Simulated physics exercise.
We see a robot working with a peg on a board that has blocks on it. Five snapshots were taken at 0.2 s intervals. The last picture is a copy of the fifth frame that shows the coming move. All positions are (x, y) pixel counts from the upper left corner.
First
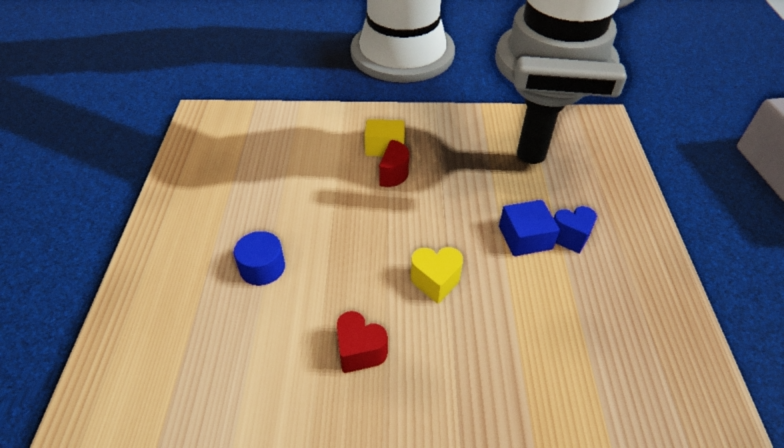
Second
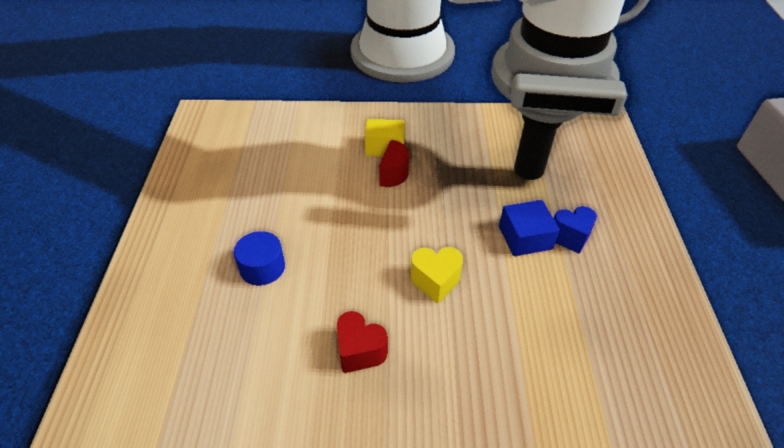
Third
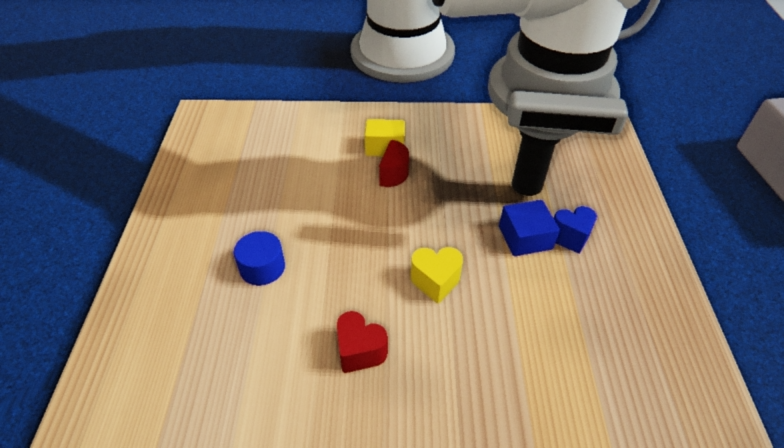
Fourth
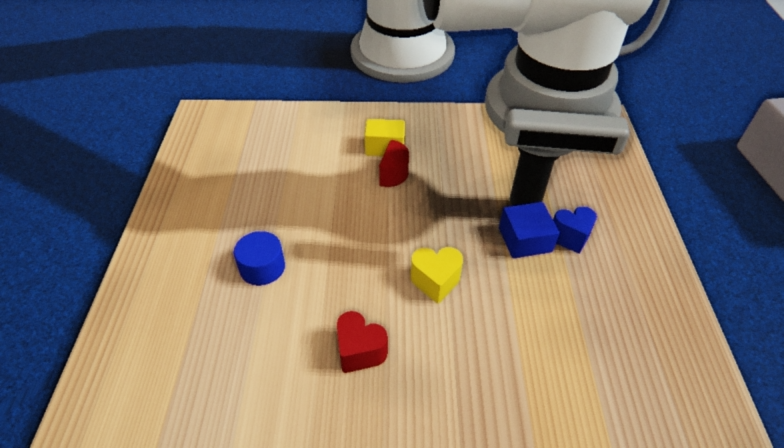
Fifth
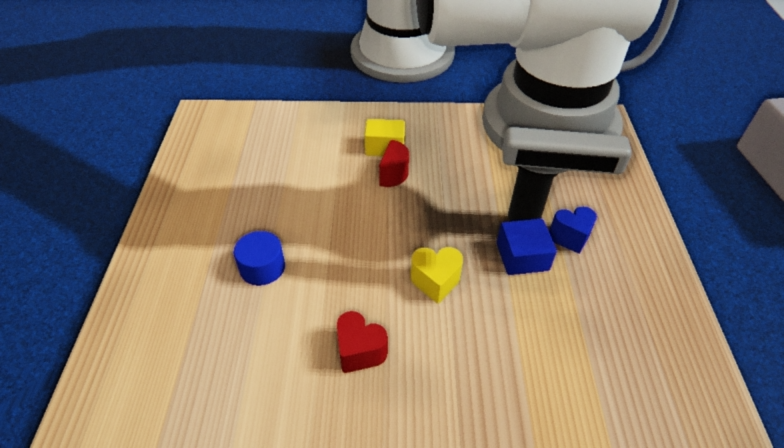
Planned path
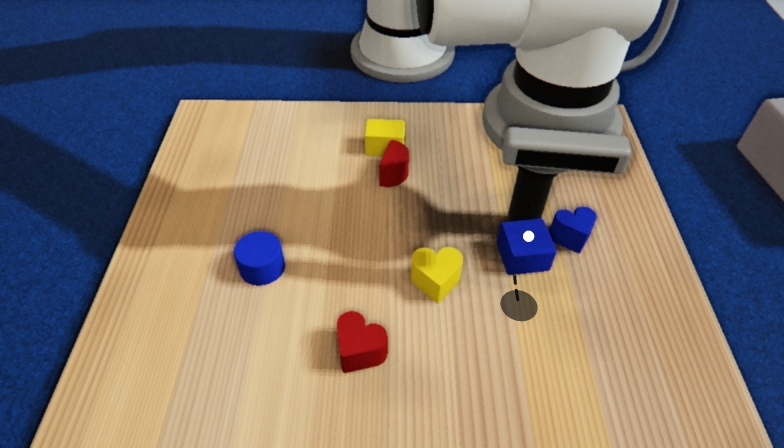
A robot arm moves its black peg toward the blue cube and pushes it slightly forward.
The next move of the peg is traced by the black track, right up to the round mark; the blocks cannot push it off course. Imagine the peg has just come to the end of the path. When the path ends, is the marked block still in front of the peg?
Yes.
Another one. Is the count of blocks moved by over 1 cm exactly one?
Going by the path, yes.
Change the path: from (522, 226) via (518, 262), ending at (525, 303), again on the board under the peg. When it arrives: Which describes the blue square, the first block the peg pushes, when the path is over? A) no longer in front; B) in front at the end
Answer: B.
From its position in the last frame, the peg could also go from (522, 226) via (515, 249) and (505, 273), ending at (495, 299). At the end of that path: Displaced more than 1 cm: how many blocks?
1 block.
The line goes from (522, 226) through (514, 262) to (519, 305); the dot is on the blue square.
The first path, step by step. One third of the way, peg (518, 241); blue square (523, 263).
Two thirds of the way, peg (517, 268); blue square (520, 292).
At the end, peg (522, 297); blue square (518, 323), turned 20° clockwise; blue heart-shaped block unmoved.
